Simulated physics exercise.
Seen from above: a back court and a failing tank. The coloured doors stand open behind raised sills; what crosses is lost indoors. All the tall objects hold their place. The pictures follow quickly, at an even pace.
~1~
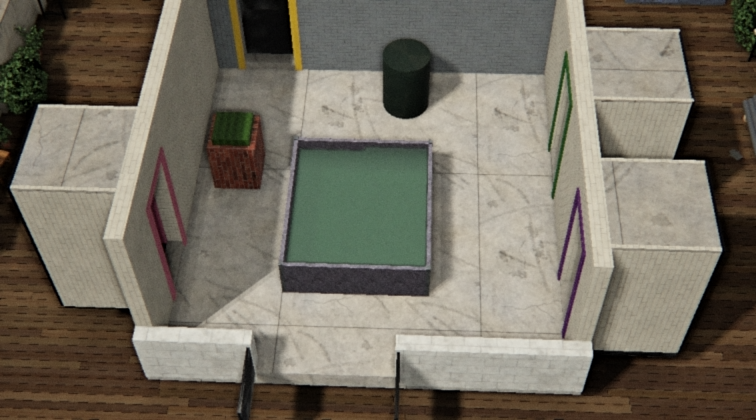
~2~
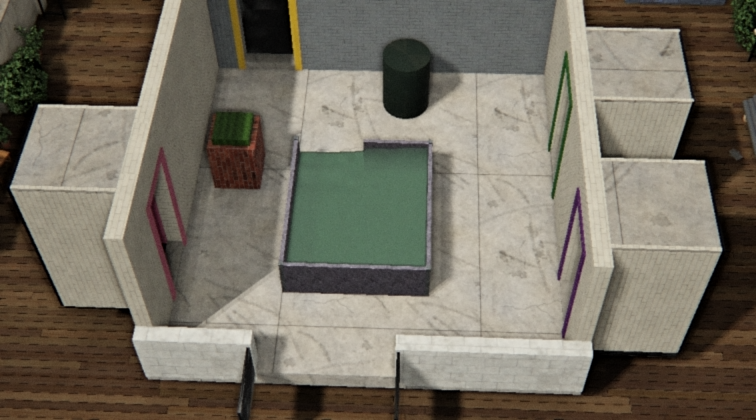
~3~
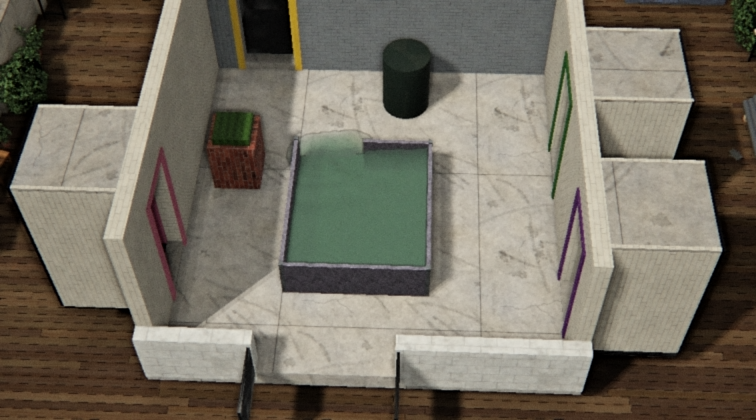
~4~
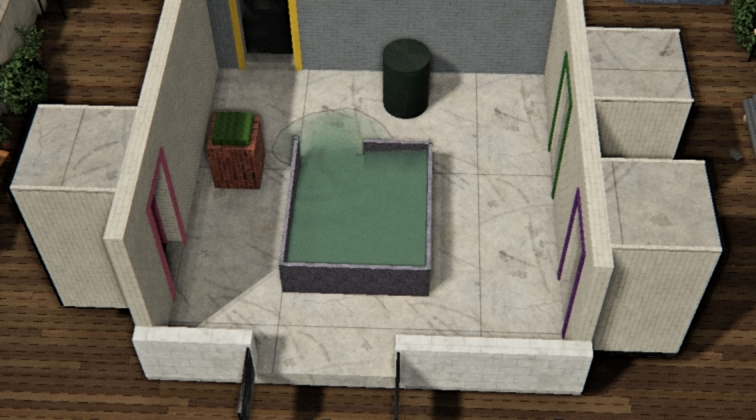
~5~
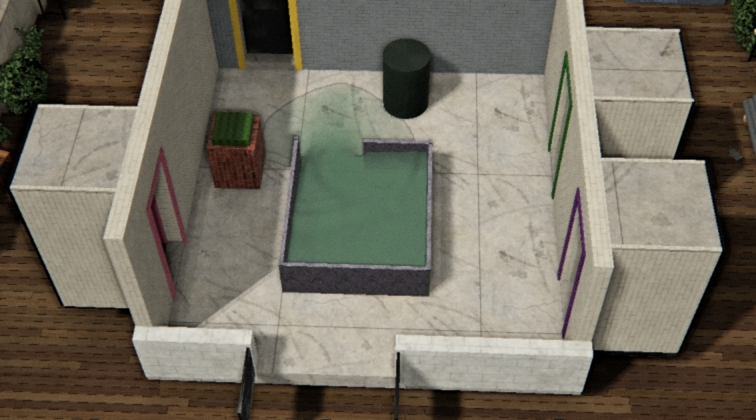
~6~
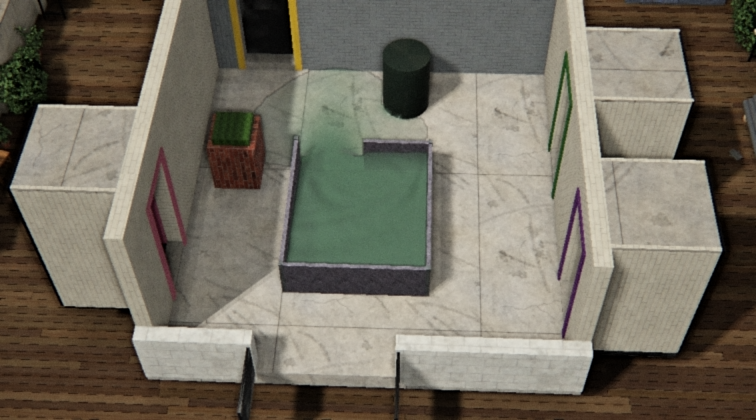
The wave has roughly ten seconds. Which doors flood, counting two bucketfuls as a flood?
In the end: The purple door holds within the limit; the green door holds within the limit; the yellow door floods; the pink door holds within the limit.
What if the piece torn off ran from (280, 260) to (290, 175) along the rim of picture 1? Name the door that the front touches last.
Last comes the door marked green.
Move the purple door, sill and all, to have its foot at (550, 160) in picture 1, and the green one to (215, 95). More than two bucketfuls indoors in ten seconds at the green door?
Green door lets more in.
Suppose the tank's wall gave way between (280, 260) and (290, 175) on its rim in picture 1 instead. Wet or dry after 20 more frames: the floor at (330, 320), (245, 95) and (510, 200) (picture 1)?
In turn: Wet, flooded, free of water.
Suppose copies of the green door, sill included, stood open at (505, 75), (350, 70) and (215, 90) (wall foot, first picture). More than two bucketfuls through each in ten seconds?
One after the other: Holds, passes that mark, goes over.
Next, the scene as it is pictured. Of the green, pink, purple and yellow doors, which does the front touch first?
I say the yellow one.
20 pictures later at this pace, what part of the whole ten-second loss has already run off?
Close to 25 %.
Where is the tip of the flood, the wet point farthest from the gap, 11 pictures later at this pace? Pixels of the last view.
Close to (520, 79).
A moment on, water covers 25 % of the floor; the purple door not reached, the green door not reached, the yellow door under two buckets in, the pink door not reached.
Next, water covers 30 % of the floor; the purple door not reached, the green door not reached, the yellow door over two buckets in, the pink door not reached.
Then, water covers 45 % of the floor; the purple door not reached, the green door wet at the sill, nothing in, the yellow door far over two buckets in, the pink door not reached.
Later, water covers 85 % of the floor; the purple door wet at the sill, nothing in, the green door wet at the sill, nothing in, the yellow door far over two buckets in, the pink door wet at the sill, nothing in.
In the end, water covers 95 % of the floor; the purple door under two buckets in, the green door wet at the sill, nothing in, the yellow door far over two buckets in, the pink door wet at the sill, nothing in.
